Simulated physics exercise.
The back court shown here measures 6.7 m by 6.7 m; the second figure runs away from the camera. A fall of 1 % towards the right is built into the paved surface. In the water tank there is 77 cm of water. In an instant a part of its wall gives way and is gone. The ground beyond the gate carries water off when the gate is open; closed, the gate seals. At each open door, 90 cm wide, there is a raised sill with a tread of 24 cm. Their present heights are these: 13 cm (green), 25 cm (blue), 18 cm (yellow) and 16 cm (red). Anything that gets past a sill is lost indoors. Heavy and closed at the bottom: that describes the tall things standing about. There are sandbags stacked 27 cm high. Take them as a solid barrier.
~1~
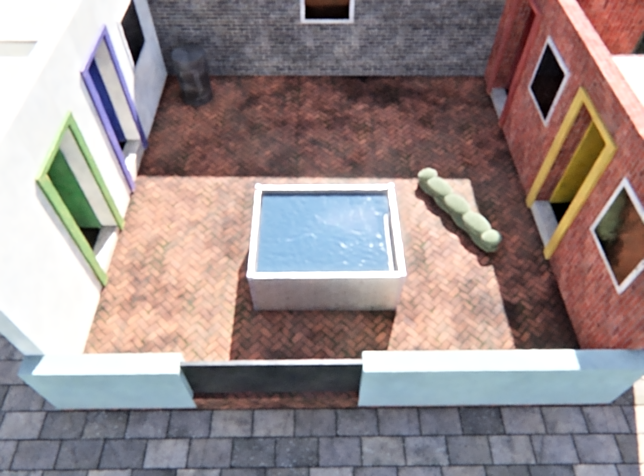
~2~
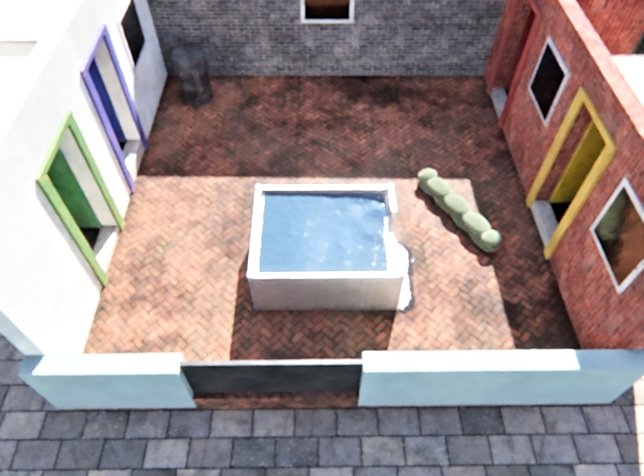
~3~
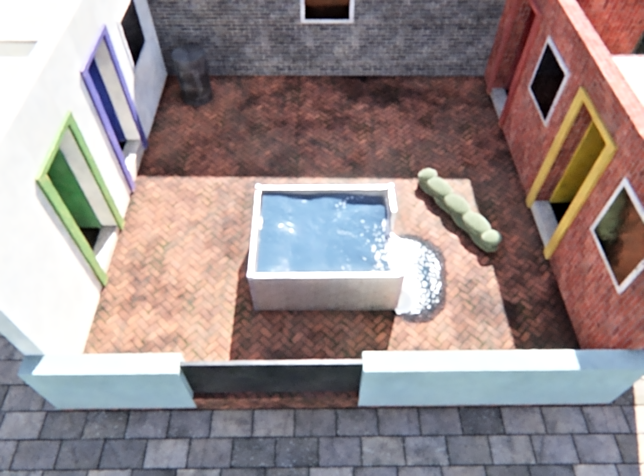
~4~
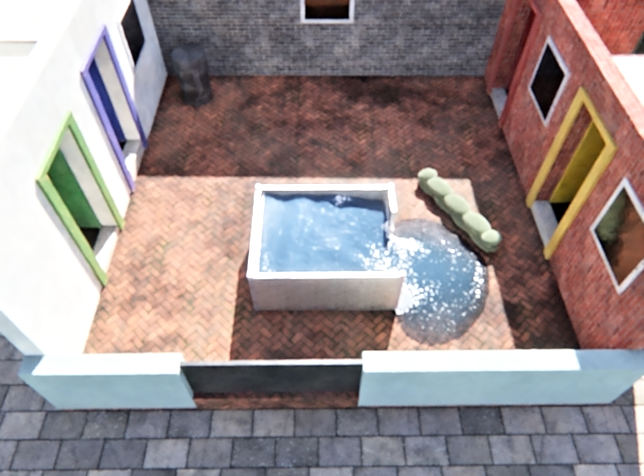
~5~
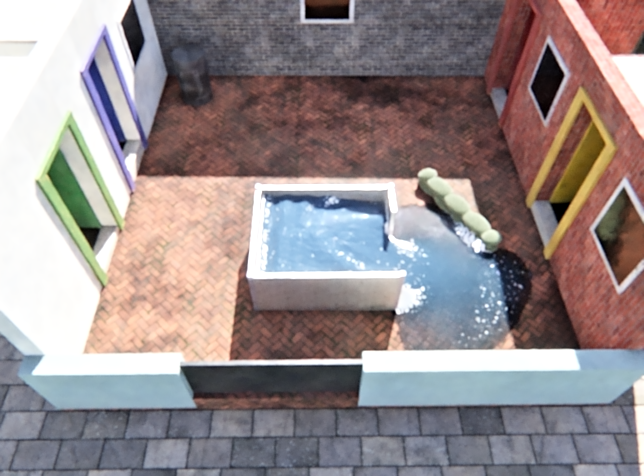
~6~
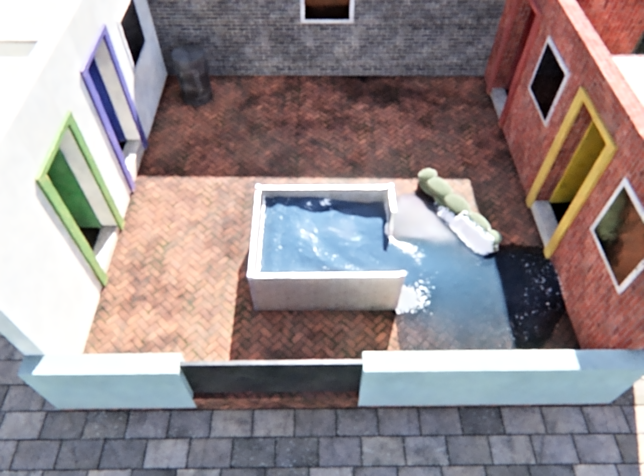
Water pours from the right side of a raised tank and spreads across the brick courtyard.
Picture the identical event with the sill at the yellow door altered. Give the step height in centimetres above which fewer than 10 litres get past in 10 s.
17 cm.
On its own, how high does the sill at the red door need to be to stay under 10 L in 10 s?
For red, a step near 7.0 cm.
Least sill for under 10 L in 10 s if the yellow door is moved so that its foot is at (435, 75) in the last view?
Roughly 11.5 cm, give or take.
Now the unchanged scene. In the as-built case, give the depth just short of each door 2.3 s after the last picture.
In cm: Green 0, blue 0, yellow 17, red 3.
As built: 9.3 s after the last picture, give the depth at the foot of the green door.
About 4.5 cm.
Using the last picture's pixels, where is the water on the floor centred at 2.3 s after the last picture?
The water is centred near (432, 267).
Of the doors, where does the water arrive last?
I'd say the blue door.
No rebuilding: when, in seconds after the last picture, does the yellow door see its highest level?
It peaks around 2.8 s.
Then, 0.7 s after the last picture water covers 15 % of the floor, deepest (55 cm) near (590, 378); 11 cm at the yellow door, 0 litres in over its 18 cm sill.
Then, 2.3 s after the last picture water covers 40 % of the floor, deepest (28 cm) near (479, 265); 17 cm at the yellow door, 3 litres in over its 18 cm sill.
Then, 9.3 s after the last picture water covers 95 % of the floor, deepest (10 cm) near (576, 378); 6 cm at the yellow door, 7 litres in over its 18 cm sill.
At the yellow door as built, the water peaked near 19 cm, 2.7 s after the last picture.
With a sill of 14 cm, 26 litres would have come in within the 10 s; with 19 cm, 5 litres. So under 10 litres takes about 17 cm.
